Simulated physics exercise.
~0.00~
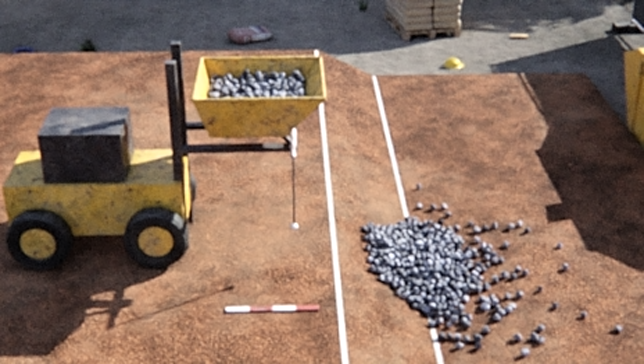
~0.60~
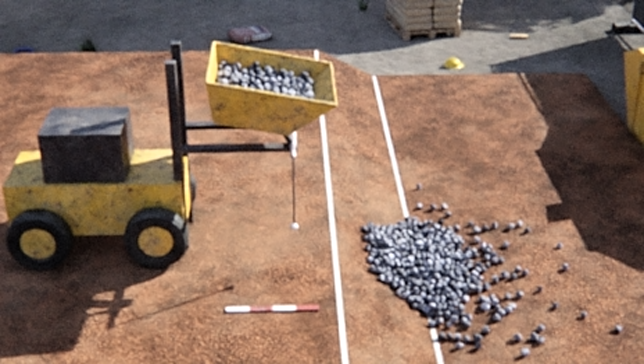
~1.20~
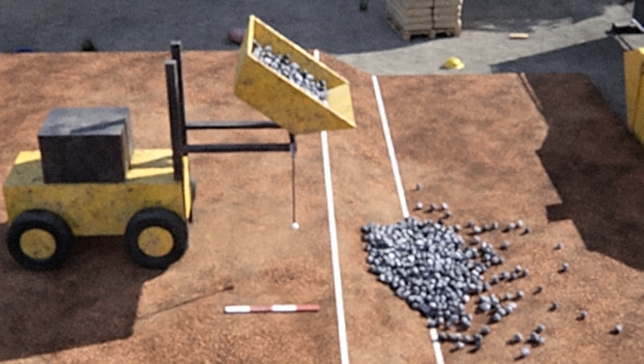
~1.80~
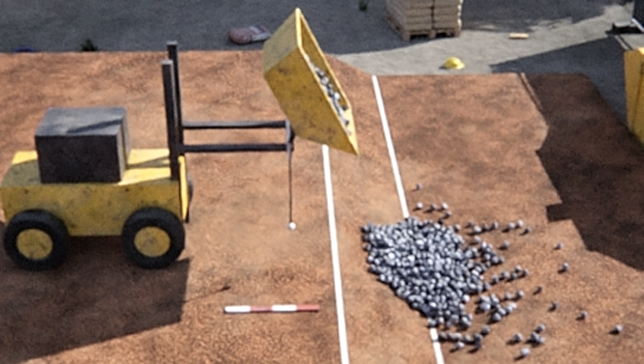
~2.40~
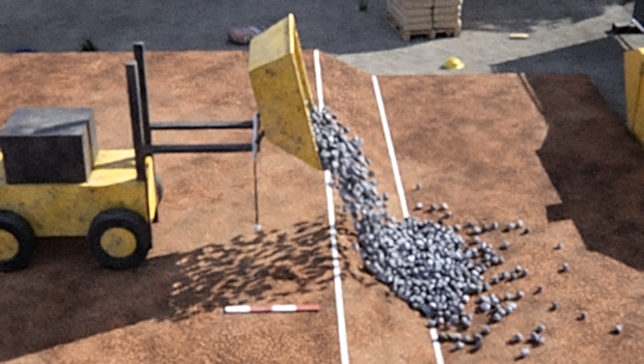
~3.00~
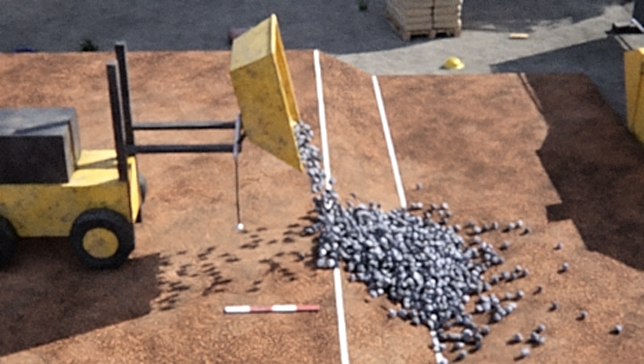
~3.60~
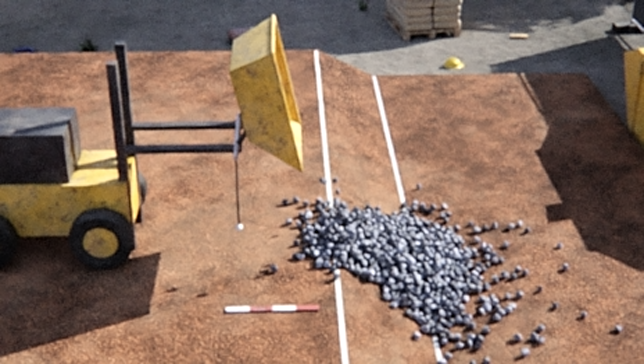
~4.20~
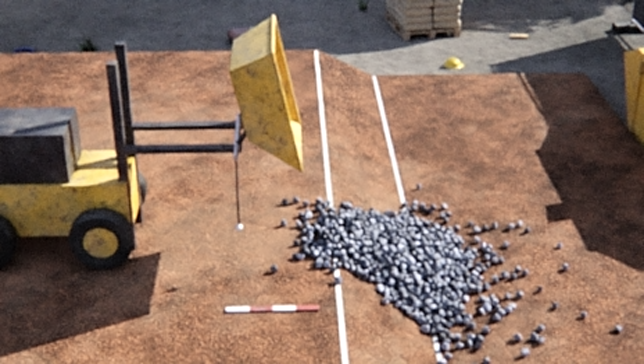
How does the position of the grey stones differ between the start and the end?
At the start some of the stones are up in the yellow skip and the rest lie in a loose heap on the right. By the end the skip's load has joined that heap on the ground, which now reaches further left, past the left white line.
